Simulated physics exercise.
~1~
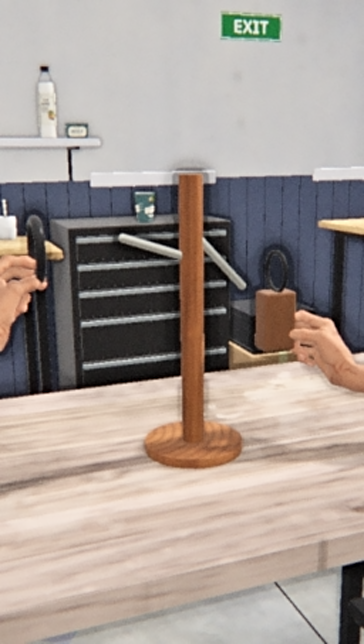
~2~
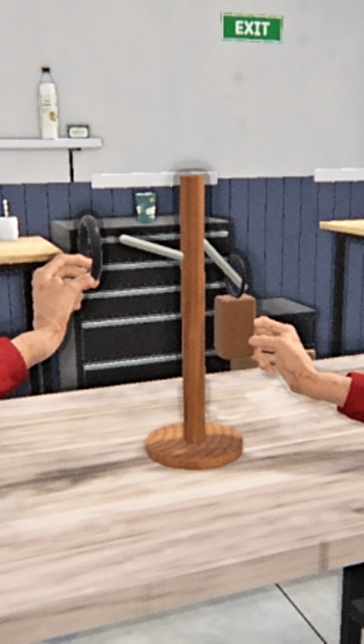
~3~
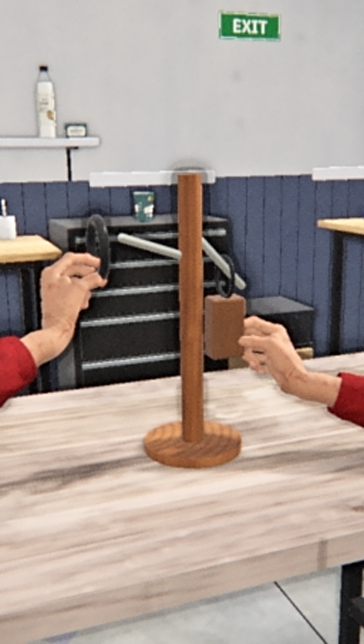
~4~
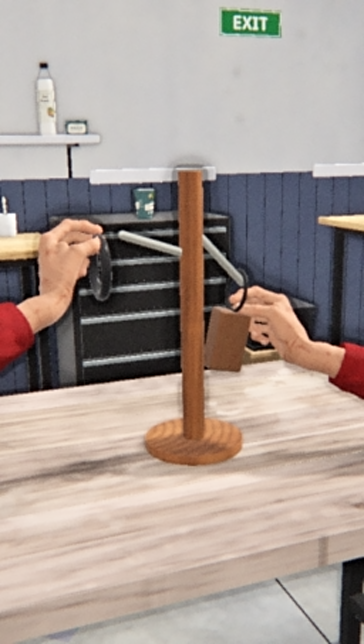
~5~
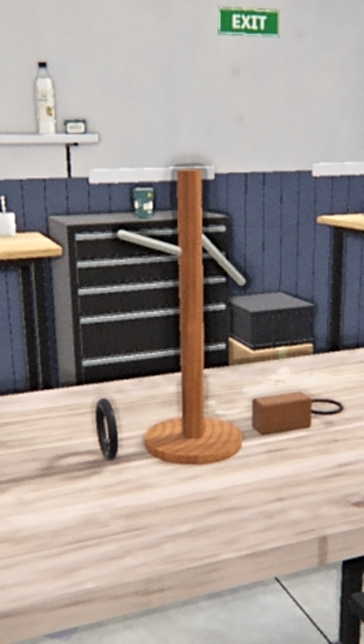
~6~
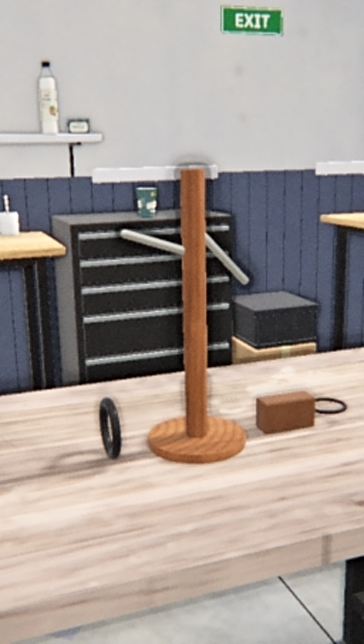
In a workshop, two hands holding a black ring and a brown block to a wooden peg stand, both dropping onto the table.
